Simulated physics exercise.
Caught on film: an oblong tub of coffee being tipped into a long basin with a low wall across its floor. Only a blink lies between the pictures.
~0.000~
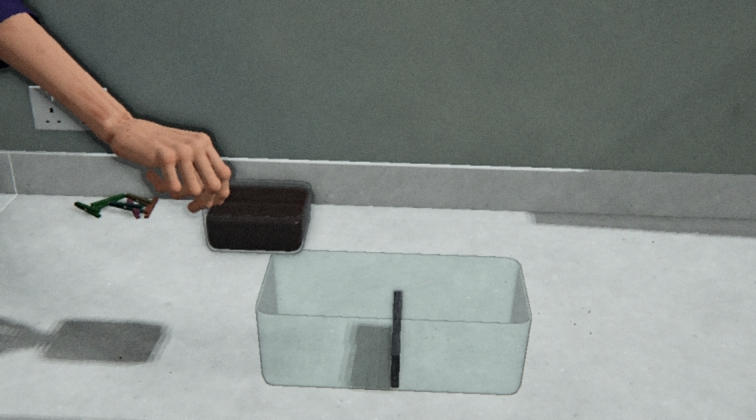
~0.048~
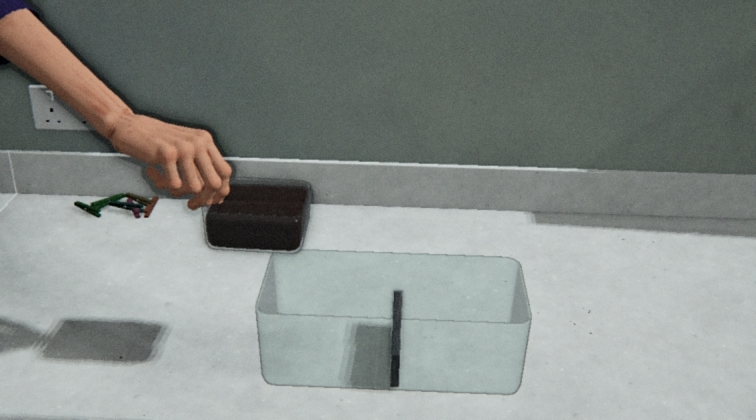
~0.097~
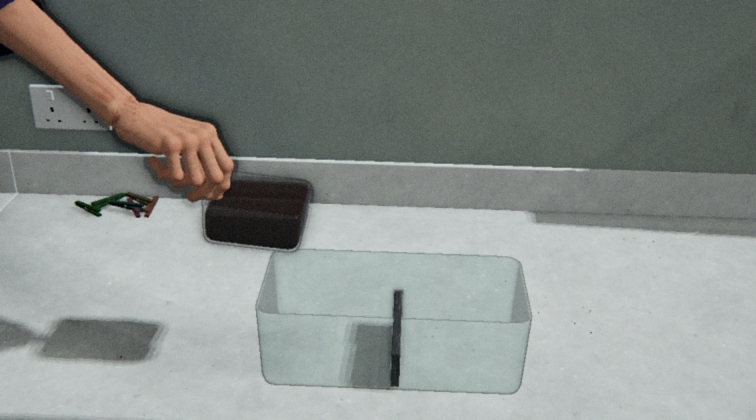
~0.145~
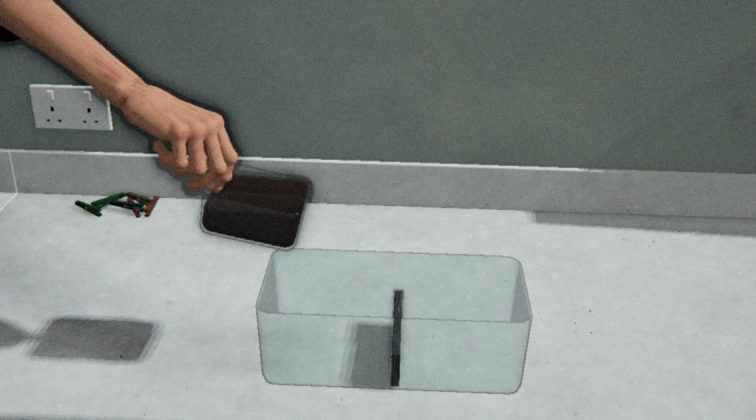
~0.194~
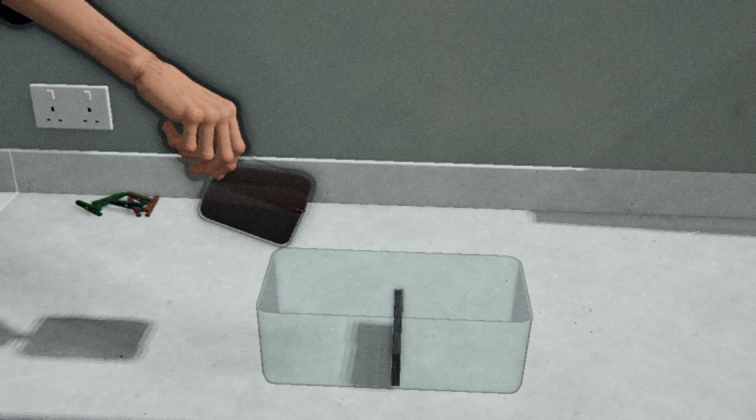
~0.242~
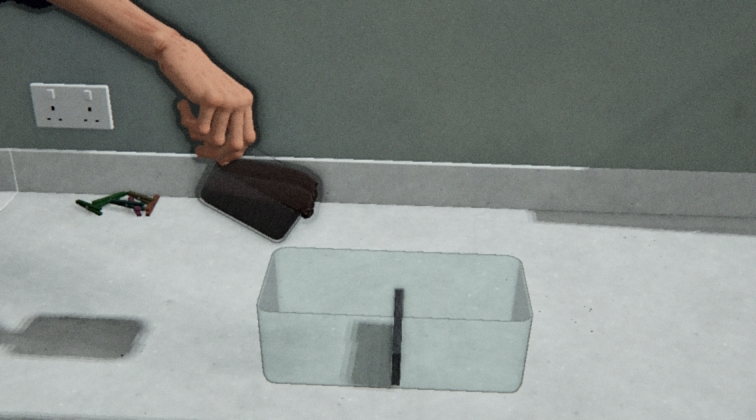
On a pale countertop against a grey-green wall, a hand holds an oblong tub of dark coffee behind a long, clear basin with a low divider across its floor. The tub sits level at first, then the hand rises and tilts it steadily to the right, its left side lifting, as coffee reaches the lower right edge.
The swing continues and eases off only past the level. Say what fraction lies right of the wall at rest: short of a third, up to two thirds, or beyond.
In the end between a third and two thirds is right of the wall.
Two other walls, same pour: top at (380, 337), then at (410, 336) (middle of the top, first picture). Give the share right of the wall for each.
Near 70 % and 25 %.
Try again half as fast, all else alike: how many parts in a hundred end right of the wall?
It comes to 5 per cent or so.
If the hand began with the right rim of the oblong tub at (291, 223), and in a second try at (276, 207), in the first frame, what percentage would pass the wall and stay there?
Roughly 5 per cent, and 5 per cent.
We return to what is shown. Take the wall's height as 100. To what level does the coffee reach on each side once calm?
Left: 20 %. Right: 20 %.
A moment on, the oblong tub is tipped on its side and 23 per cent is still to pour, 18 is left of the wall and 0 right of it.
Next, the oblong tub is tipped on its side and 3 per cent is still to pour, 43 is left of the wall and 46 right of it.
Then the oblong tub is tipped on its side and 0 per cent is still to pour, 52 is left of the wall and 42 right of it.
Later the oblong tub is tipped on its side and 0 per cent is still to pour, 54 is left of the wall and 43 right of it.
In the end 55 per cent lies left of the wall, 43 right of it and 2 outside.
